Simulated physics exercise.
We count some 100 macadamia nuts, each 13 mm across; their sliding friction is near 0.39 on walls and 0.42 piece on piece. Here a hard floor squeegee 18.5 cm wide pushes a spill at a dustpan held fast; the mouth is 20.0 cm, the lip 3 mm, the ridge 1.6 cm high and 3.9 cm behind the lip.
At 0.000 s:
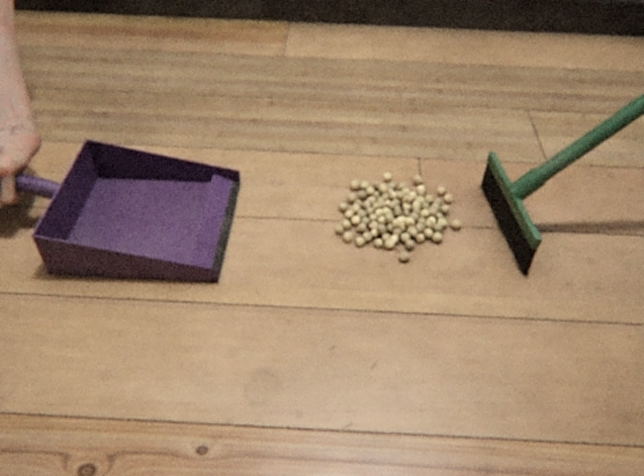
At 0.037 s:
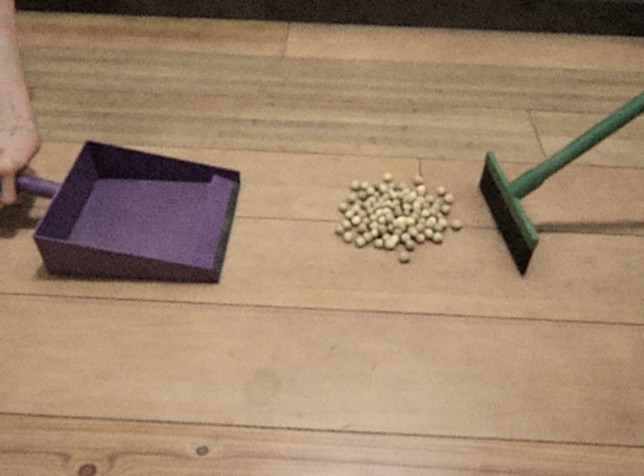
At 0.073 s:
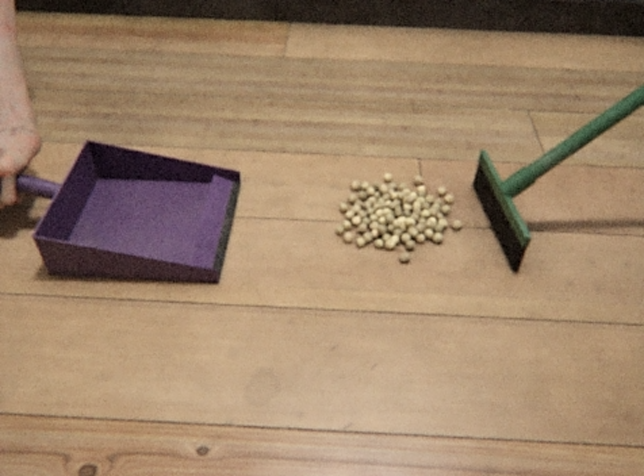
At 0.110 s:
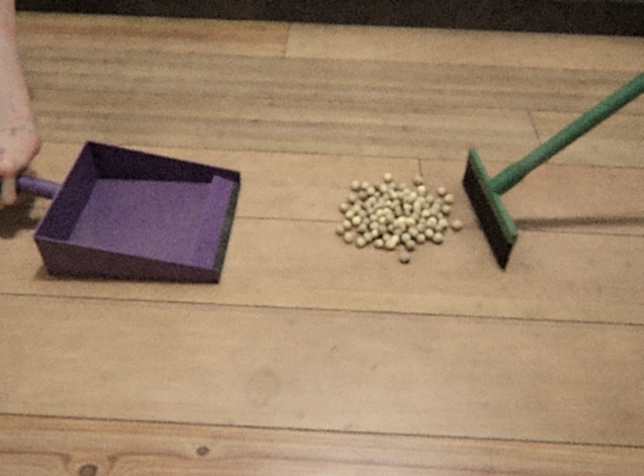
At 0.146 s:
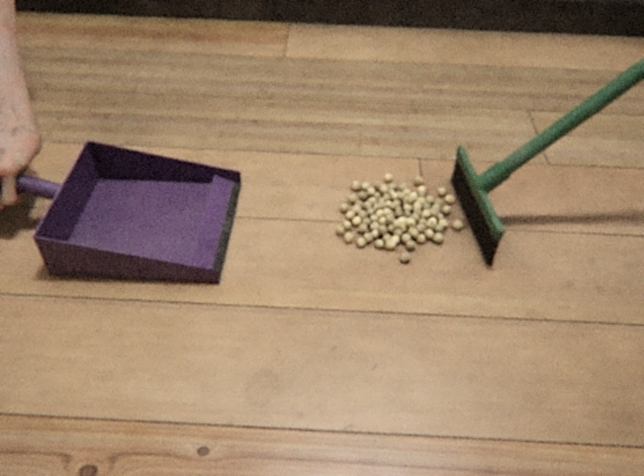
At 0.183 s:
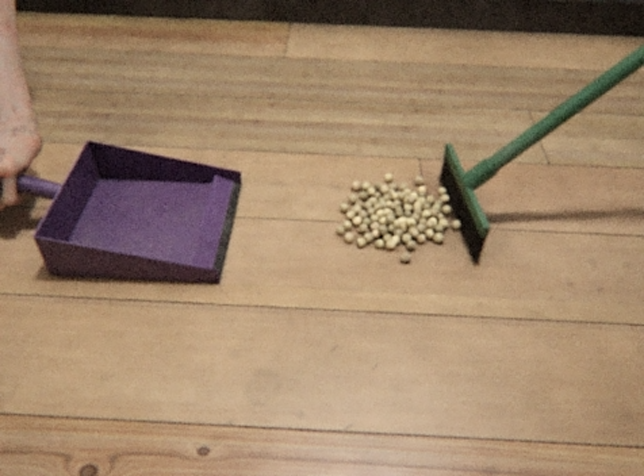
A green squeegee slides left across the wooden floor to the edge of a pile of round nuts.
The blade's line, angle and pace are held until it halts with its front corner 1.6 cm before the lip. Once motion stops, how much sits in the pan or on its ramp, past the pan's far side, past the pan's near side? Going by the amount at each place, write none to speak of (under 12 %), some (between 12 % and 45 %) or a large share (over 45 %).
Pan: None to speak of, far side: Some, near side: None to speak of.
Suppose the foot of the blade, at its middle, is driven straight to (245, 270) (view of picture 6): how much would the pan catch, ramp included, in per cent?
I'd expect around 20 per cent.
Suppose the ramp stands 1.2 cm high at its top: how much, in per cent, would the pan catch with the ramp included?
Then around 5 percent, ramp counted.
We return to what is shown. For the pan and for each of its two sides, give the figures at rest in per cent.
Well, the pan ends up with 5 percent, the far side with 35 percent, the near side with 0 percent.
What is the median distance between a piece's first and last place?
Median: Approx. 20 cm.
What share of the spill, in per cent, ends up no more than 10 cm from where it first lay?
15 %.
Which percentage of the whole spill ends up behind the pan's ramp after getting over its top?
Estimate: About 0 %.
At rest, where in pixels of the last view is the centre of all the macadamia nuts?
Resting centre estimate: Around (248, 210).
Then, at 0.48 s, middle of the blade 18 cm from the lip; 0 % over the lip, far side 20 %, near side 0 %.
Then, at 0.68 s, middle of the blade 9 cm from the lip; 0 % over the lip, far side 30 %, near side 0 %.
After 1.00 s, middle of the blade 3 cm from the lip; 5 % over the lip, far side 35 %, near side 0 %.
At rest (1.6 s), pan 5 %, far side 35 %, near side 0 %, in front of the lip or behind the blade 65 %.
